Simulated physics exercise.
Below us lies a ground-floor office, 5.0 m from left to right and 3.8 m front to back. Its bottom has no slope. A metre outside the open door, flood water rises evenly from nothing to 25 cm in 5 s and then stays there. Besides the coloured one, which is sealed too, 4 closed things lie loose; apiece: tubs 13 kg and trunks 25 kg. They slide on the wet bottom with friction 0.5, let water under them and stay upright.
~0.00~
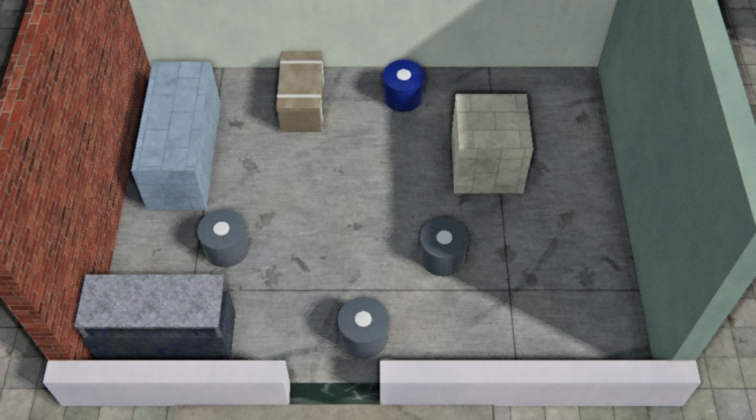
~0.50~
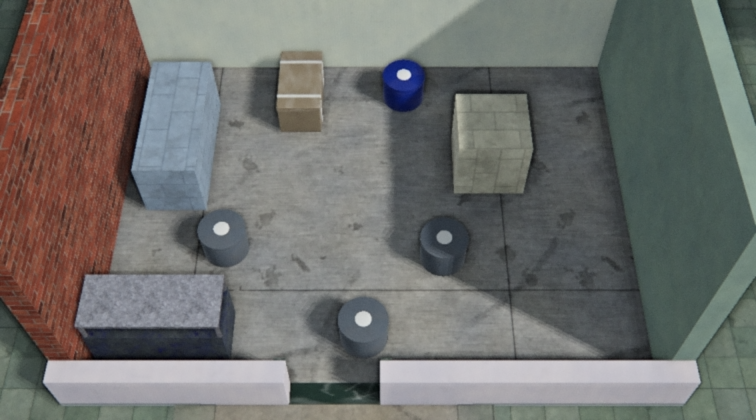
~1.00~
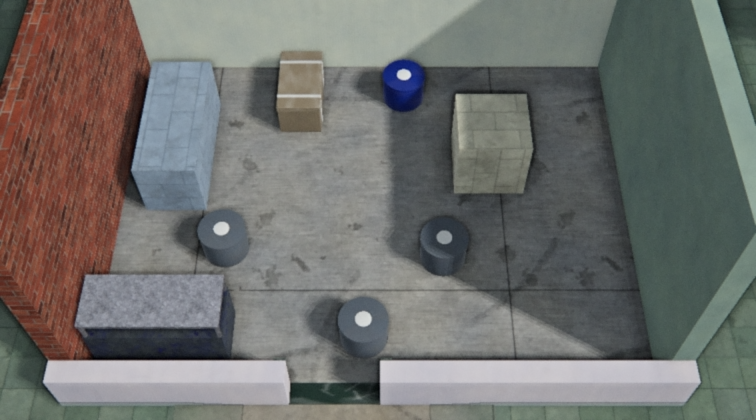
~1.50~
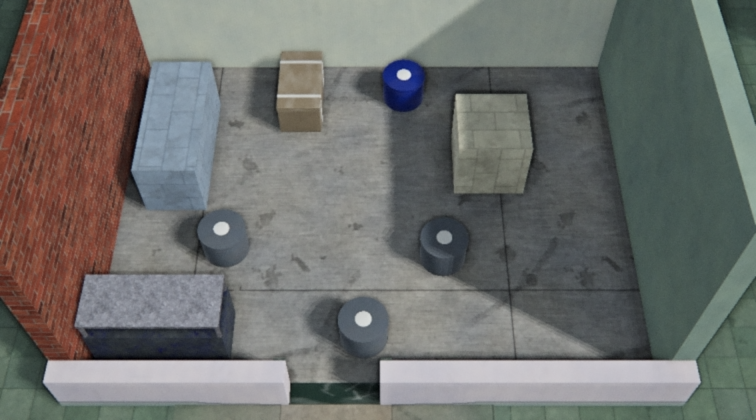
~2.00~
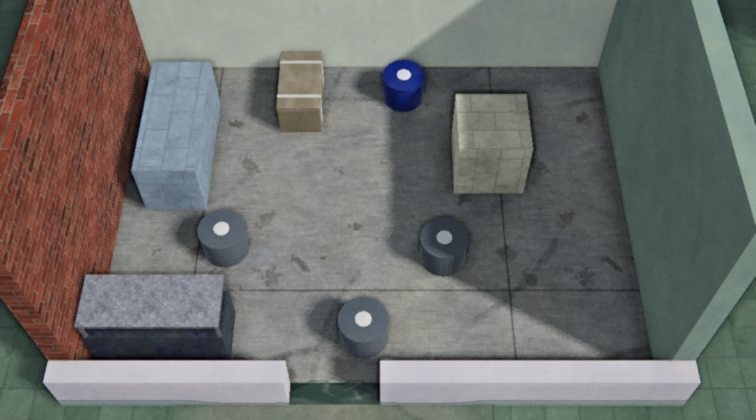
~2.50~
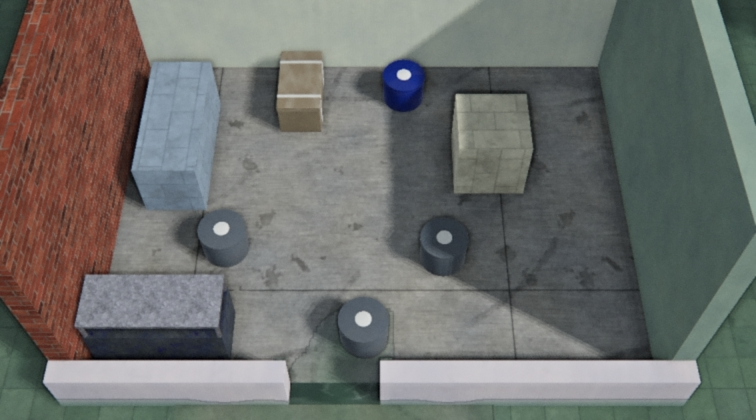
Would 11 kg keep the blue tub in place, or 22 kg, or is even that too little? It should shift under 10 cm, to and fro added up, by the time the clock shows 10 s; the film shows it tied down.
For it, only the higher weight holds it.
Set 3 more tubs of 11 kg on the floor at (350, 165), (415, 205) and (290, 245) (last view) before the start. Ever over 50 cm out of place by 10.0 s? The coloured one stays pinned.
In turn: More, over, more.
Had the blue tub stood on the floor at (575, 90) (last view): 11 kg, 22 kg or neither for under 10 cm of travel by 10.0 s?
It takes the larger.
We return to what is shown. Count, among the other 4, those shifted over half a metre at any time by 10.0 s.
2 of them.
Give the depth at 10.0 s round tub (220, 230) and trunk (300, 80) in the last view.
Roughly 7 and 12 cm.
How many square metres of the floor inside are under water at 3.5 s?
Some 2.0 m2.
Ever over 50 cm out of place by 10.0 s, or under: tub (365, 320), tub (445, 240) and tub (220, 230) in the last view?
In that order: Past it, under, short of it.
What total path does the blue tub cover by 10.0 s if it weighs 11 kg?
About 100 cm.
After 3.5 s the blue tub would be 0 cm from its start with 11 kg and 0 cm from its start with 22 kg; 0 cm of water round it then.
After 4.5 s the blue tub would be 0 cm from its start with 11 kg and 0 cm from its start with 22 kg; 0 cm of water round it then.
After 7.0 s the blue tub would be 0 cm from its start with 11 kg and 0 cm from its start with 22 kg; 4 cm of water round it then.
After 10.0 s the blue tub would be 107 cm from its start with 11 kg and 0 cm from its start with 22 kg; 6 cm of water round it then.
